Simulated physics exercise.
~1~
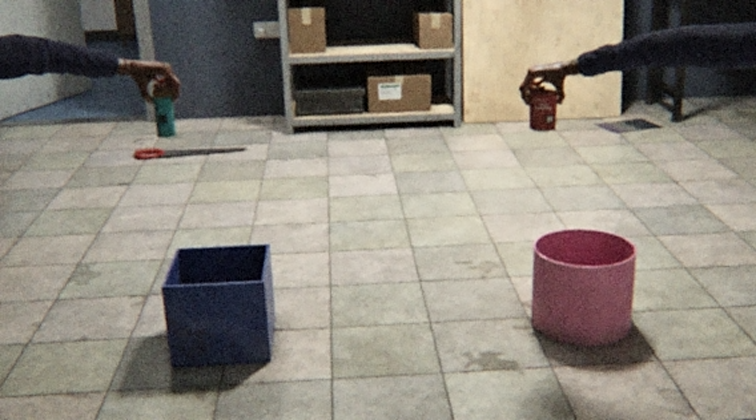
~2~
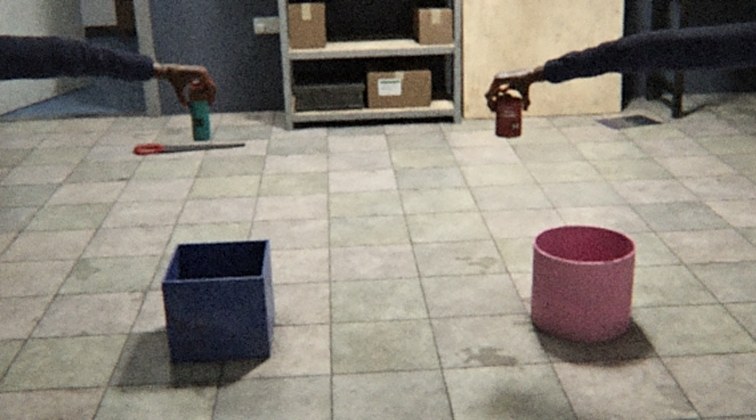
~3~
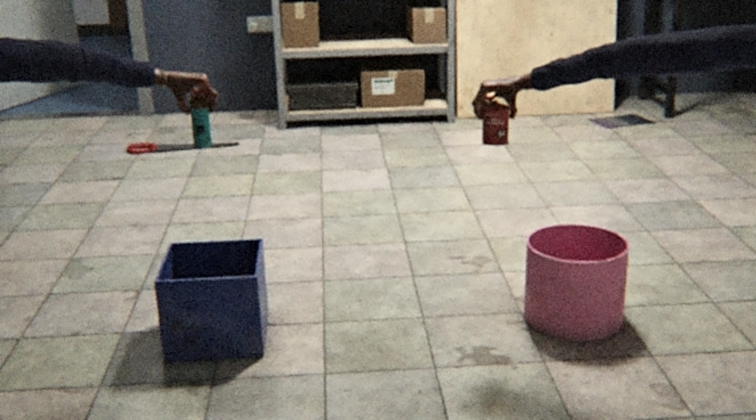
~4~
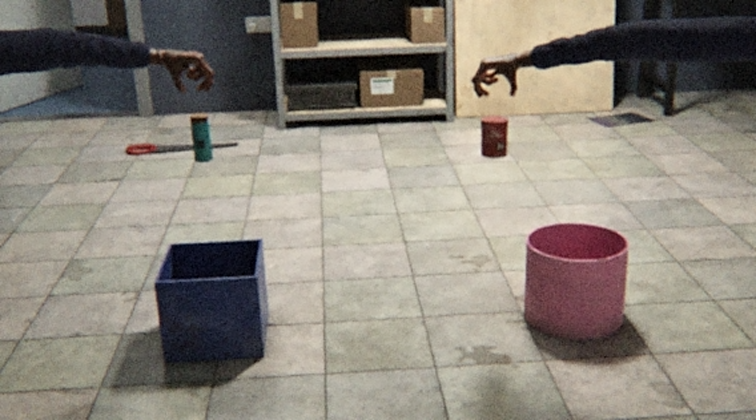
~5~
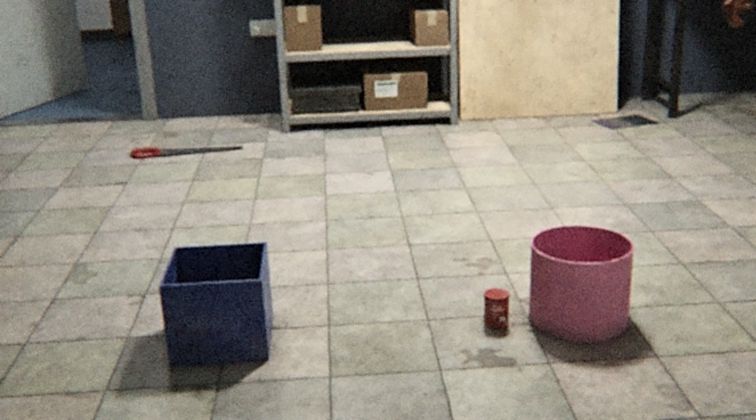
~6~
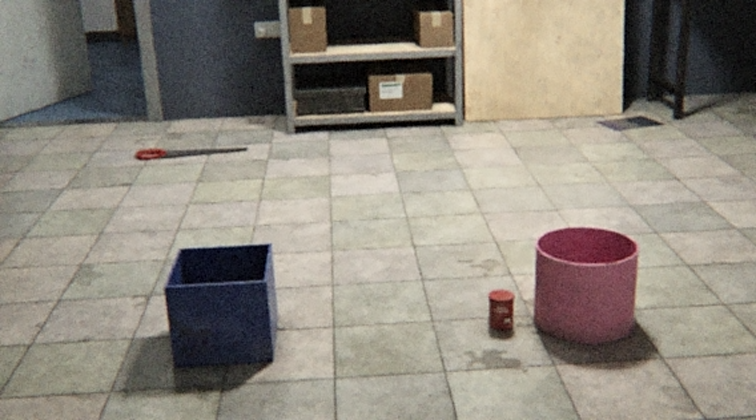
Turquoise shaker and red tin released by two hands, the shaker dropping into a blue crate, the tin landing beside a pink bin.
